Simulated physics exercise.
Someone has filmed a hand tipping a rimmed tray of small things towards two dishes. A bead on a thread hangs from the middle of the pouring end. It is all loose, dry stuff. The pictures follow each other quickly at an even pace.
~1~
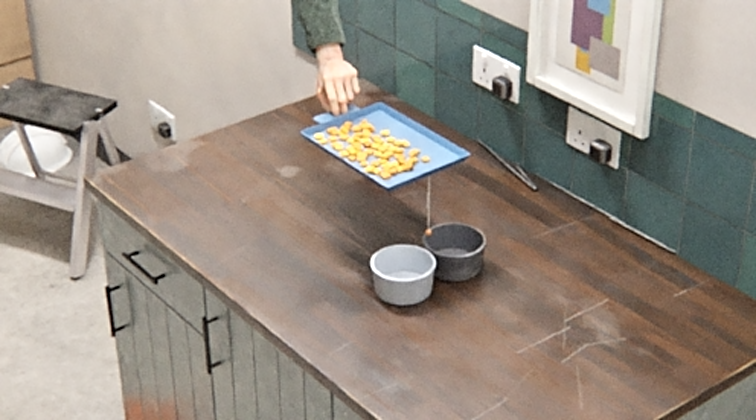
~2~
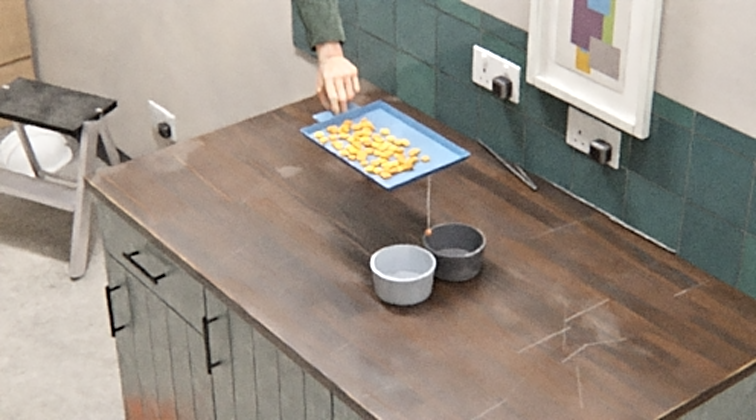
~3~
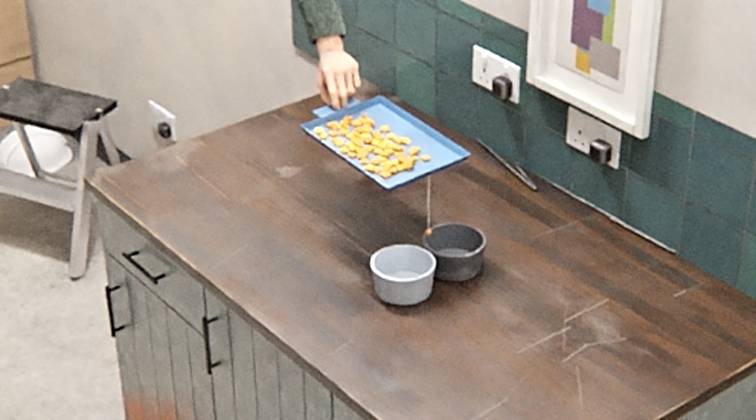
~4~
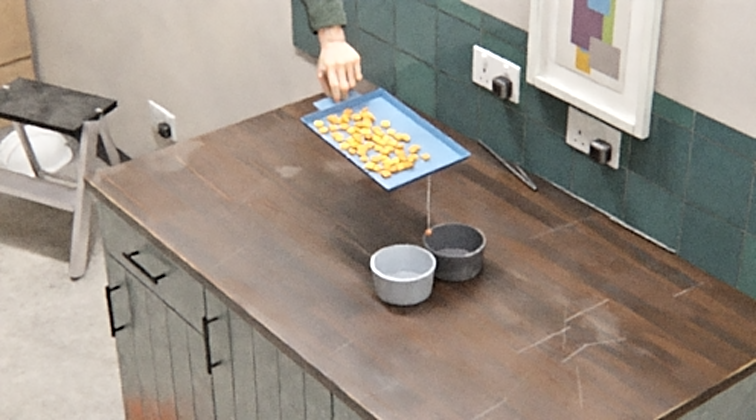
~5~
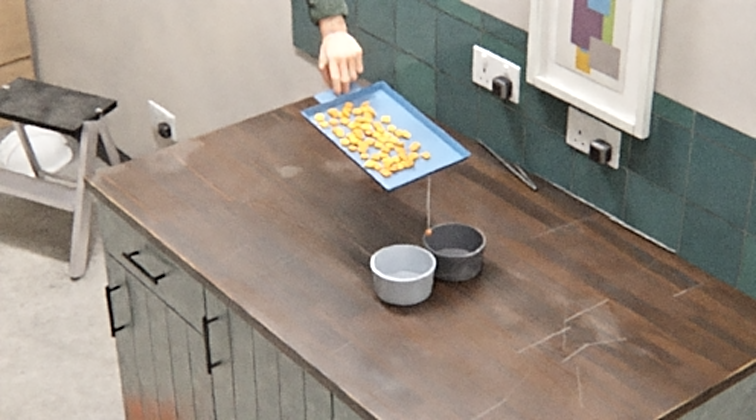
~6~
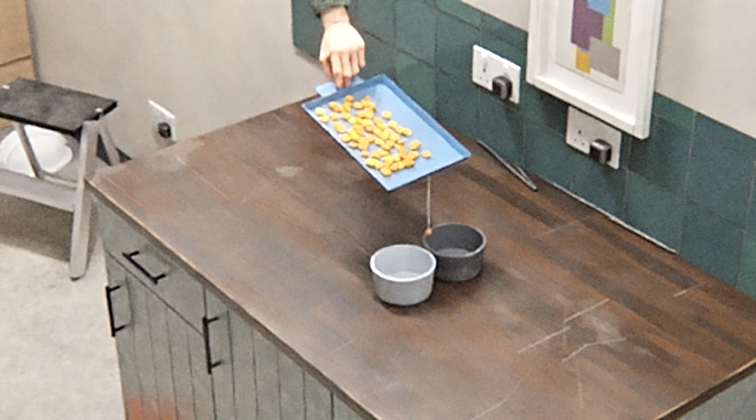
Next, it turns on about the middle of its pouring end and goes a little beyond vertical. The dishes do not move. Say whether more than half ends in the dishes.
The two hold the larger part of the load.
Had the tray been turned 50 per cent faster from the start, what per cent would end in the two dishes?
Close to 80 per cent.
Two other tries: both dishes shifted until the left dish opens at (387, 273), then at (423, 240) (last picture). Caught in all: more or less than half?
In turn: Above a half; less than half.
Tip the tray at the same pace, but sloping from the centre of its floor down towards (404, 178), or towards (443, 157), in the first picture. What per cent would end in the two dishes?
Near 100 % and 50 %.
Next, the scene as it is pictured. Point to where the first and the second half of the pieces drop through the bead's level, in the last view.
At about (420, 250), then at (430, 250).
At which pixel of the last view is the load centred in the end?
At about (419, 284).
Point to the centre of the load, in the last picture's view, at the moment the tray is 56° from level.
Close to (411, 166).
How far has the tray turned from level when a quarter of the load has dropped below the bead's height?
Around 85° of tilt.
Soon after the last picture, tray tipped steeply; nearly all on the tray; a stray few in the air.
A little later, tray tipped right over; about half on the tray; a small part in the left dish; a small part in the right dish; a stray few outside both; about a quarter in the air.
Later still, tray tipped past a quarter turn; about two thirds in the left dish; about a third in the right dish; a small part outside both.
At rest, tray tipped past a quarter turn; about two thirds in the left dish; about a third in the right dish; a small part outside both.
